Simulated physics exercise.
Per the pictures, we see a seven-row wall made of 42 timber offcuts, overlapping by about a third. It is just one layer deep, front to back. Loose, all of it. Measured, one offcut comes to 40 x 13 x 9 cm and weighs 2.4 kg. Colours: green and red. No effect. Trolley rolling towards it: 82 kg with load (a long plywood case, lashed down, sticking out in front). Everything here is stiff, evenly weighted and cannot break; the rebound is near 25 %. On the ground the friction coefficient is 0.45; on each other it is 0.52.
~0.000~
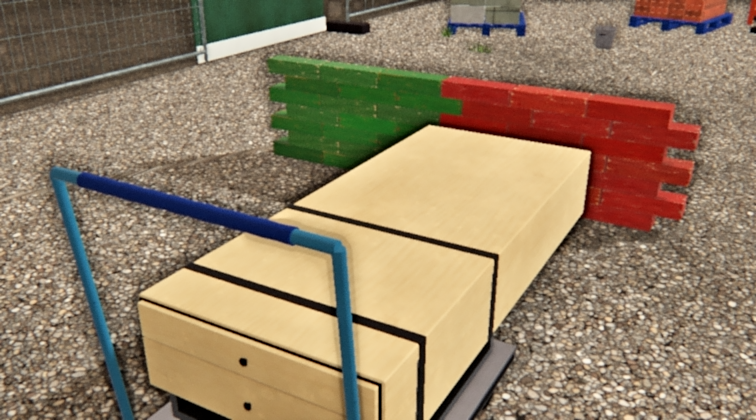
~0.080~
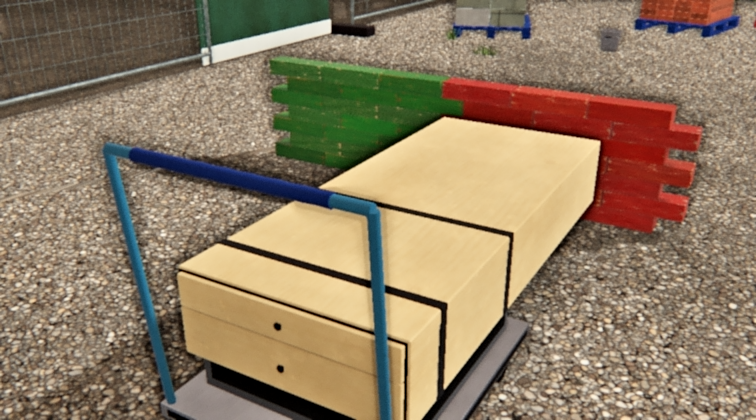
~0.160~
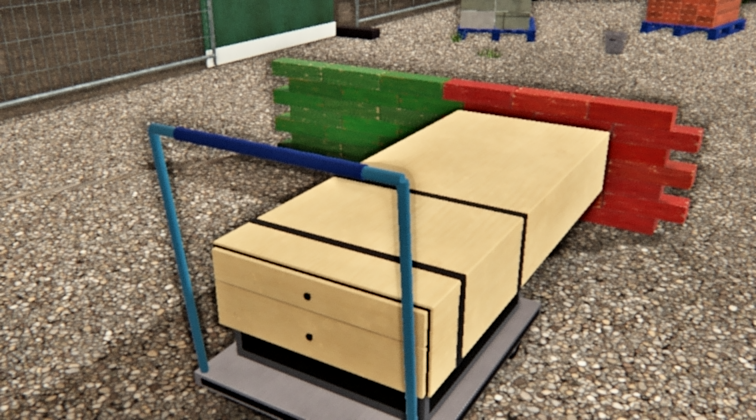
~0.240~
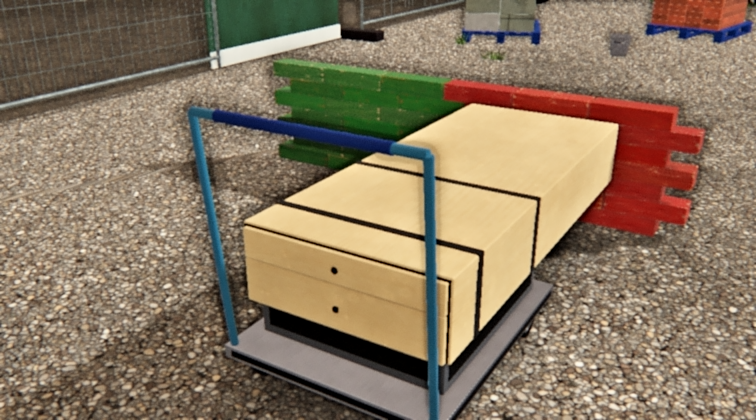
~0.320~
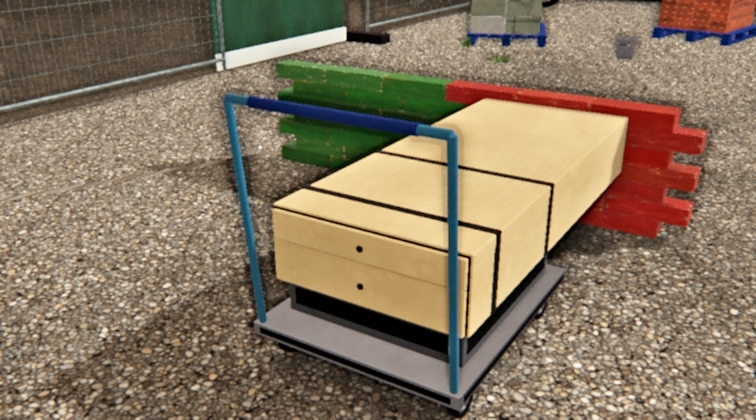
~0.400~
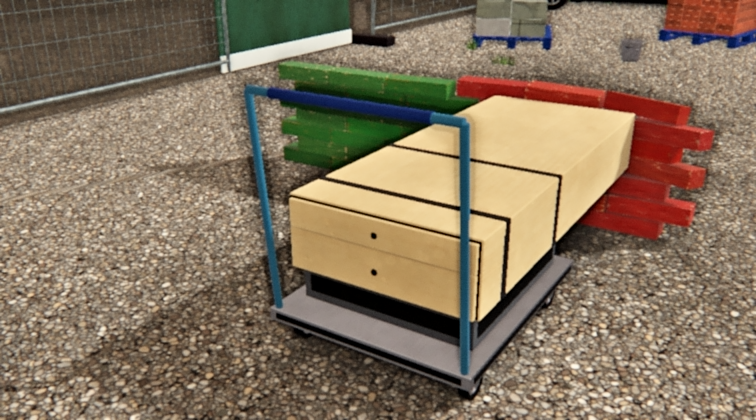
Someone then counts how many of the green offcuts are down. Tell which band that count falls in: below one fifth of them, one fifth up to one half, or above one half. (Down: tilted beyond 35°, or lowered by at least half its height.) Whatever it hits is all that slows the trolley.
Short answer: Low, under a fifth.
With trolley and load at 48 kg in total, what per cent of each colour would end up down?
You'd get green 10 and red 60 percent.
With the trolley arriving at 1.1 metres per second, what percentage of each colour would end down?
Green 10%, red 80%.
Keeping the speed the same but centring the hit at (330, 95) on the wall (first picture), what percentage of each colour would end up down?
Green 60 %, red 0 %.
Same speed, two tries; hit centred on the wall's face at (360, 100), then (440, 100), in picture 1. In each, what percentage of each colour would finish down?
Down by colour - green: 70%, then 30%; red: 20%, then 20%.
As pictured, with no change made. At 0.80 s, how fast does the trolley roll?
I'd put it at roughly 1.3 m/s.
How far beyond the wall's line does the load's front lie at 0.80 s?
At that instant, about 65 cm beyond.
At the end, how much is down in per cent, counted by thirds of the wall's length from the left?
Left third 0 per cent, middle 40 per cent, right 70 per cent.
Around 0.54 s, load 31 cm past the wall's line, still rolling; none of the 21 green offcuts down (12 of 42 in all colours); top green offcut unmoved; top red offcut tipped 28°, 10 cm lower.
Around 0.80 s, load 64 cm past the wall's line, still rolling; 2 of the 21 green offcuts down (15 of 42 in all colours); top green offcut unmoved; top red offcut tipped 24°, 48 cm lower.
Around 1.34 s, load 1.17 m past the wall's line, still rolling; 2 of the 21 green offcuts down (16 of 42 in all colours); top green offcut unmoved; top red offcut 56 cm lower.
Finally (2.0 s), load 1.31 m past the wall's line, stopped; 2 of the 21 green offcuts down (16 of 42 in all colours); top green offcut unmoved; top red offcut 56 cm lower. That is 10 per cent. Seen by the last camera, middles, top green offcut near (309, 73), top red offcut near (696, 151).
